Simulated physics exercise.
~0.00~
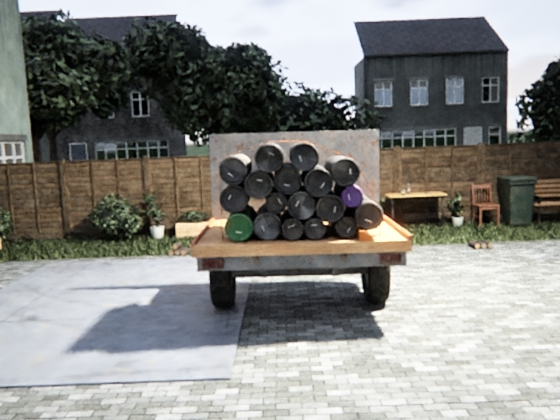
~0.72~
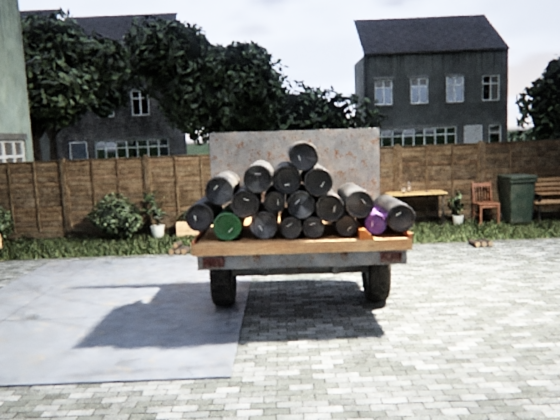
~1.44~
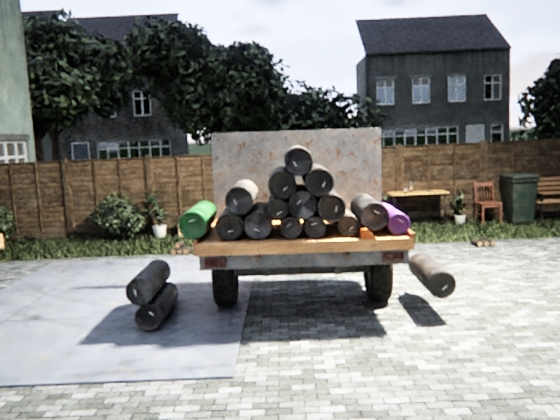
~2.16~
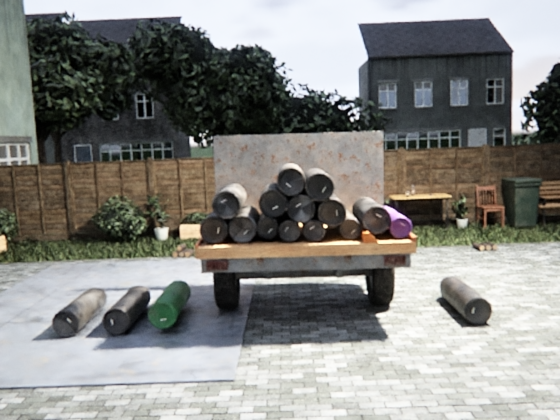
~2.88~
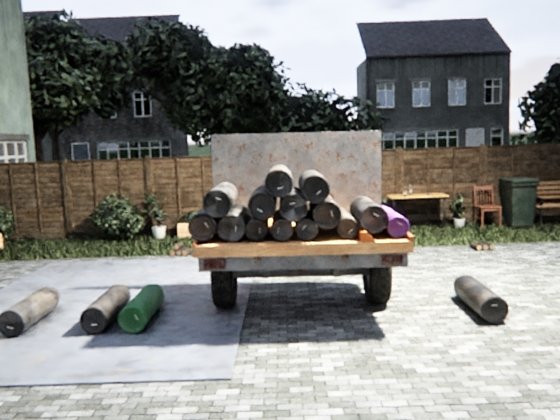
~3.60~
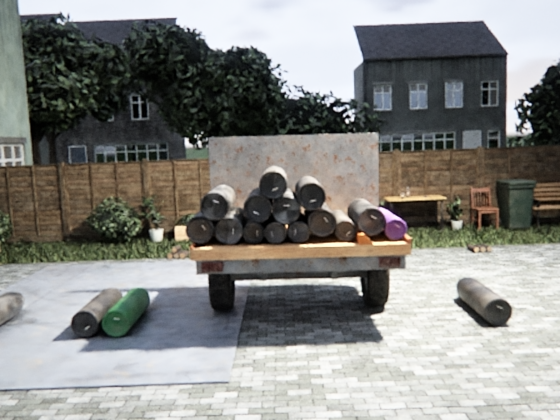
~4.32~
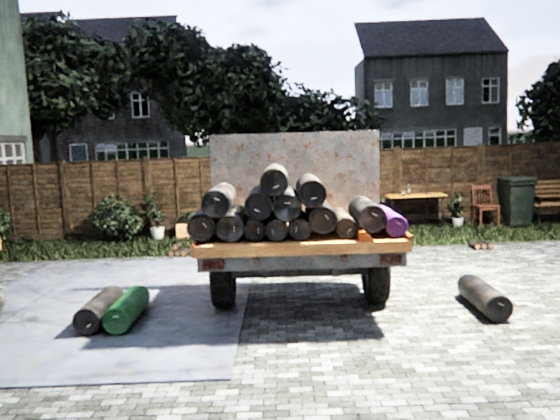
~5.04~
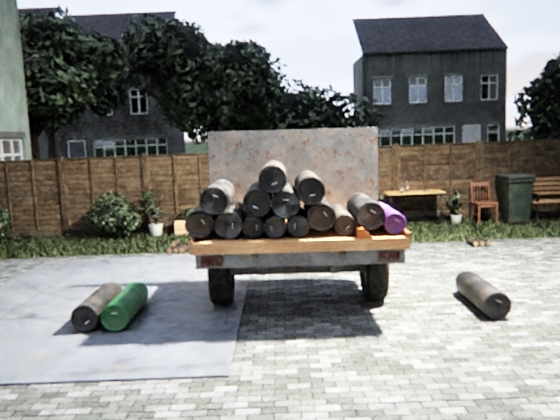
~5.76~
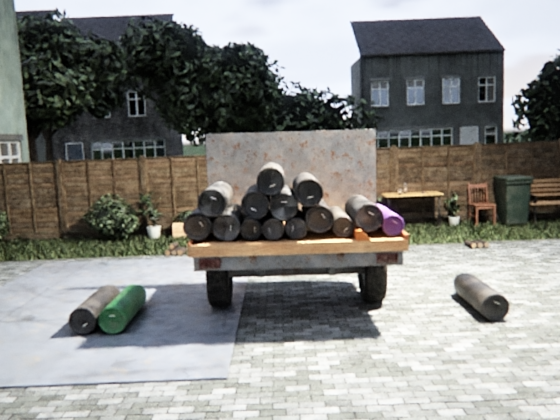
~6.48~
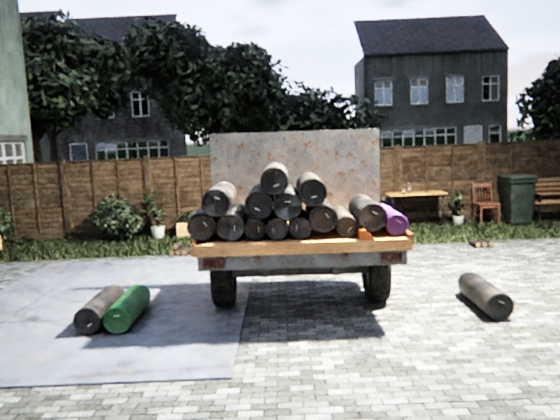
A parked trailer held a stack of dark cylinders that slumped and spread sideways, sending a few off both sides, including the green one on the left, which rolled to rest beside another on the ground, while the purple one stayed at the deck's right edge.
